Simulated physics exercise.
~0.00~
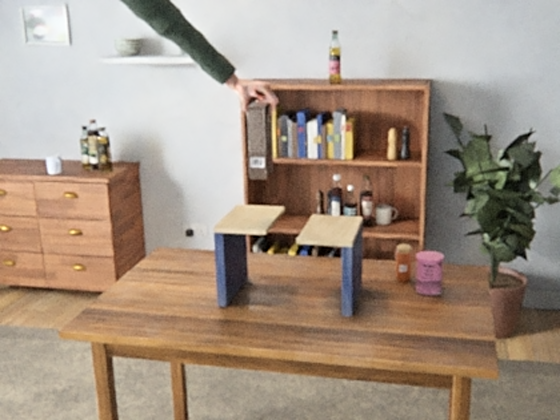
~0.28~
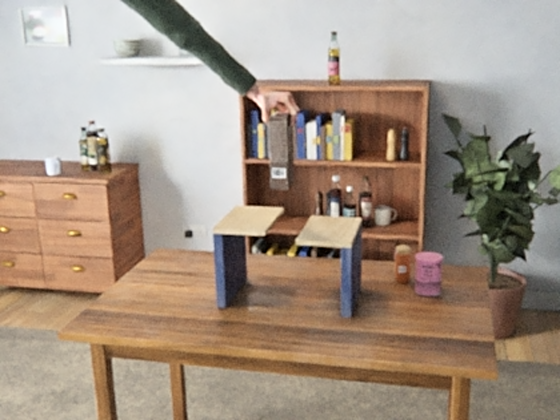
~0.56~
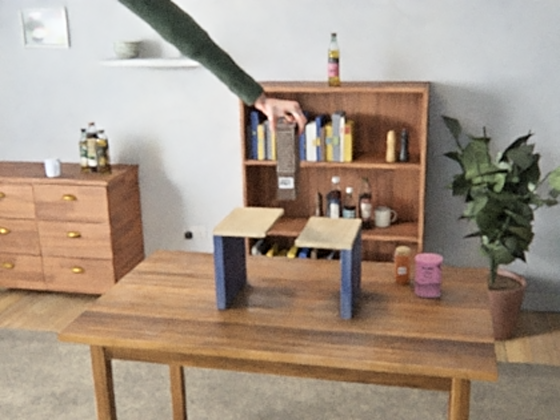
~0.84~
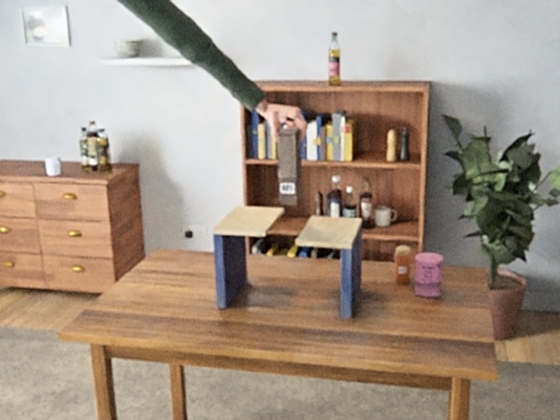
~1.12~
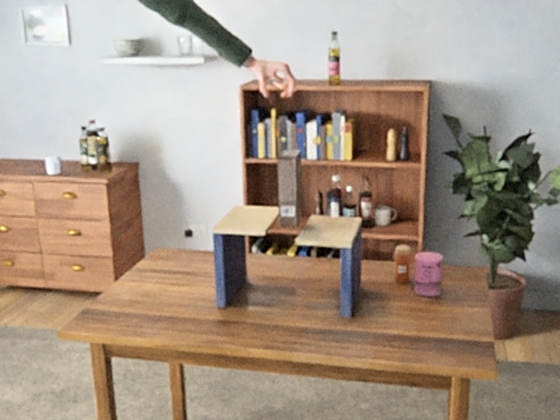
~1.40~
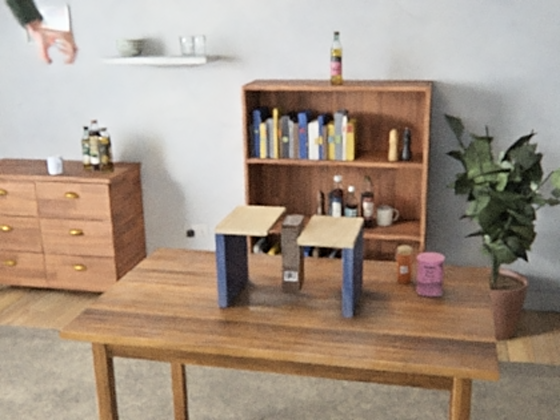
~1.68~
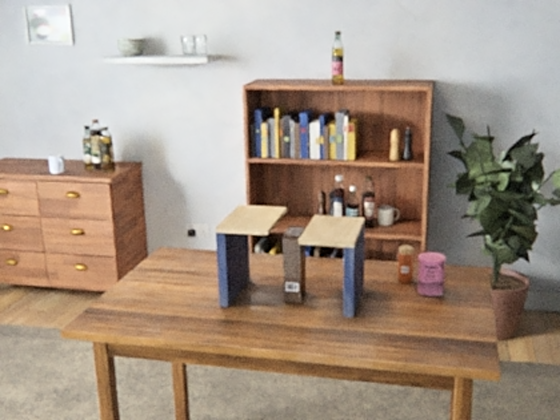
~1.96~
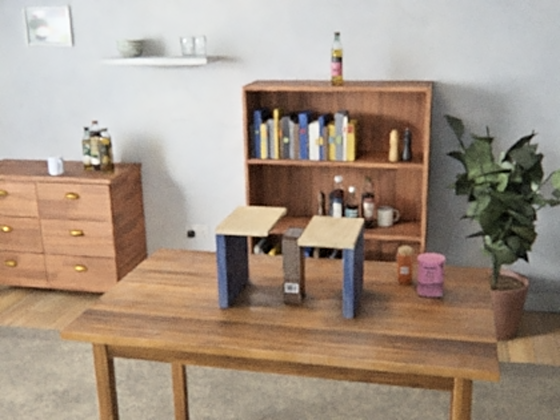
A hand carrying a brown packet over two ledges and releasing it, the packet dropping through the gap and standing upright between them.
